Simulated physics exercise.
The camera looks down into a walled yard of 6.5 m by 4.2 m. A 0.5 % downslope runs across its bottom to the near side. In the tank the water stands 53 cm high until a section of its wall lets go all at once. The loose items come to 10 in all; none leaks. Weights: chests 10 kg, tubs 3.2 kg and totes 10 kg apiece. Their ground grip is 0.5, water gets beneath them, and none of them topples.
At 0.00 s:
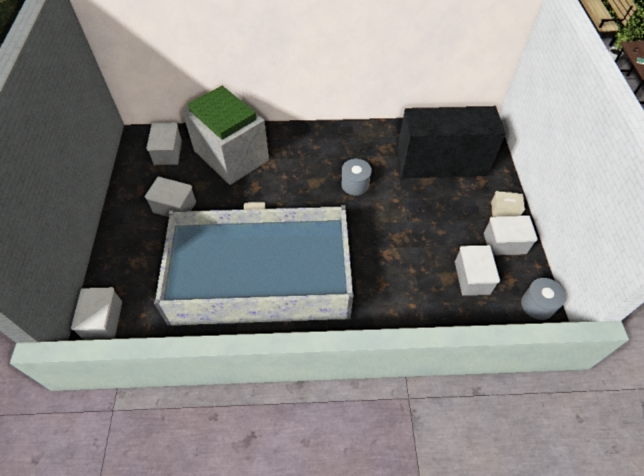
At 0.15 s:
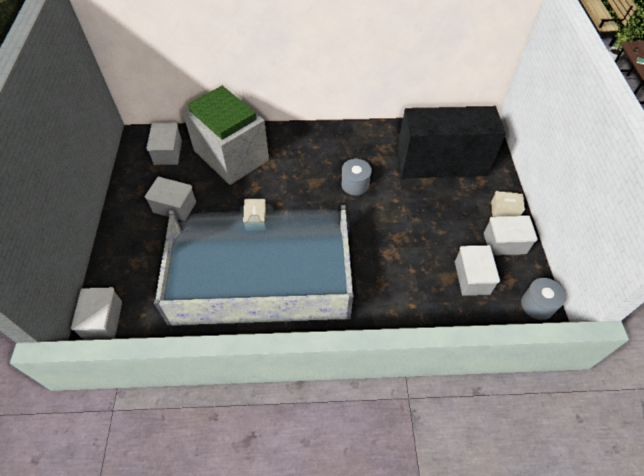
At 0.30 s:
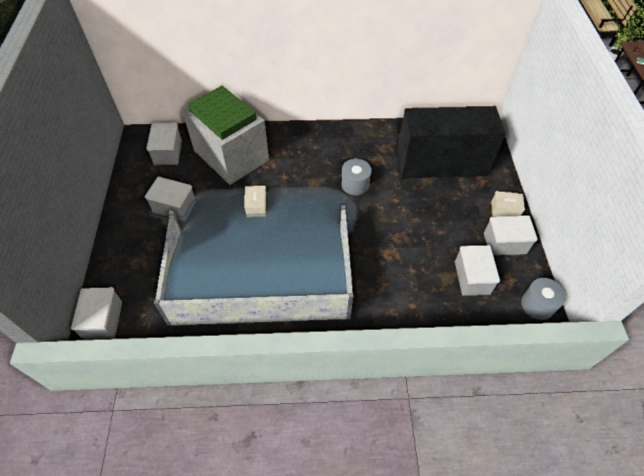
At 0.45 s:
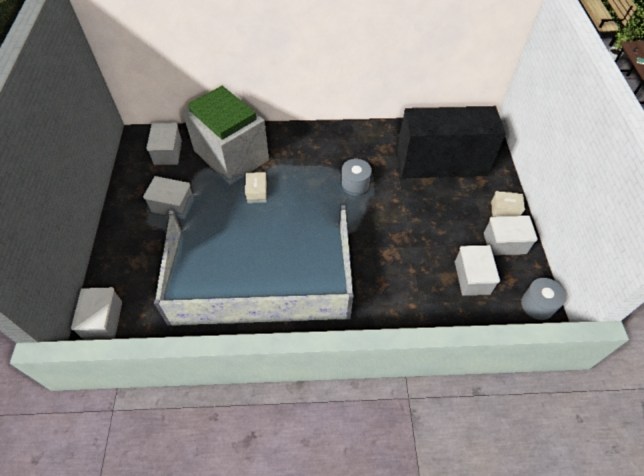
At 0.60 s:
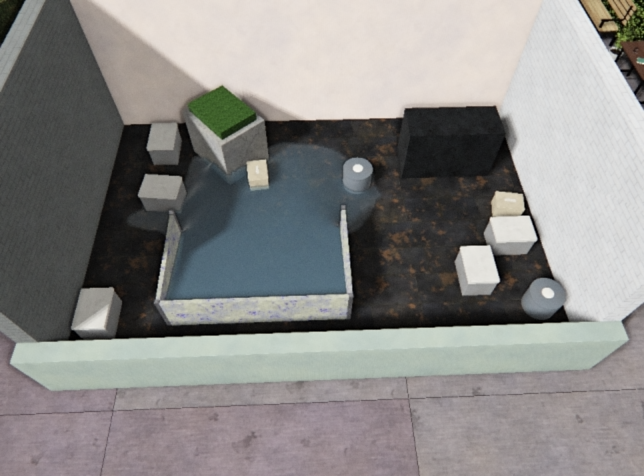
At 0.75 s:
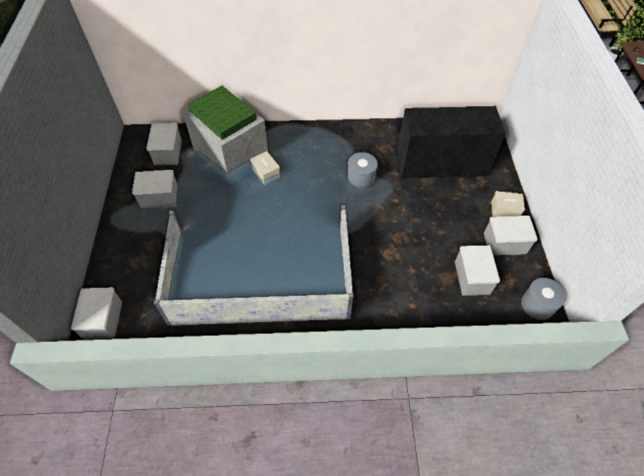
The clip opens on a walled yard scattered with boxes and cylinders around a pool of blue water. The pool's back wall disappears, and water spreads across the dark floor, pushing a small cream box toward the green-topped block. A grey box then slides slightly left, and a nearby cylinder shifts slightly.
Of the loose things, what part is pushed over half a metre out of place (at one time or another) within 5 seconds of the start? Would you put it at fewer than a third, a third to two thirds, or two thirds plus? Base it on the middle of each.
I would say two thirds plus.
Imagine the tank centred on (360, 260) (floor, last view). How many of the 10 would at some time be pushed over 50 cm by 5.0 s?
The count would be 7.
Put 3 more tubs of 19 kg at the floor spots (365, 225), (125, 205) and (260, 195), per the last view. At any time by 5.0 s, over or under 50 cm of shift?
In the order asked: Not as far, farther than that, farther than that.
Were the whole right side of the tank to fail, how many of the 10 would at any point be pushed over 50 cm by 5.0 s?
Then it comes to 6.
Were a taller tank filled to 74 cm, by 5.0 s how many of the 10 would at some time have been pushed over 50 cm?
That would give 9.
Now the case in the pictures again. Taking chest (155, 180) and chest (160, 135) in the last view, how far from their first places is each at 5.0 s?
Distances: 200 cm; 140 cm.
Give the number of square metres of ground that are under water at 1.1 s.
My estimate is roughly 11.0 m2.
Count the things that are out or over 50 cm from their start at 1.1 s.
3 in all.
After 1.1 s 3 of 10 are over 50 cm from their spots; 1 afloat.
After 2.2 s 4 of 10 are over 50 cm from their spots; 4 afloat.
After 3.5 s 4 of 10 are over 50 cm from their spots; 4 afloat.
After 5.0 s 7 of 10 are over 50 cm from their spots, and 7 have been at some point; 6 afloat.
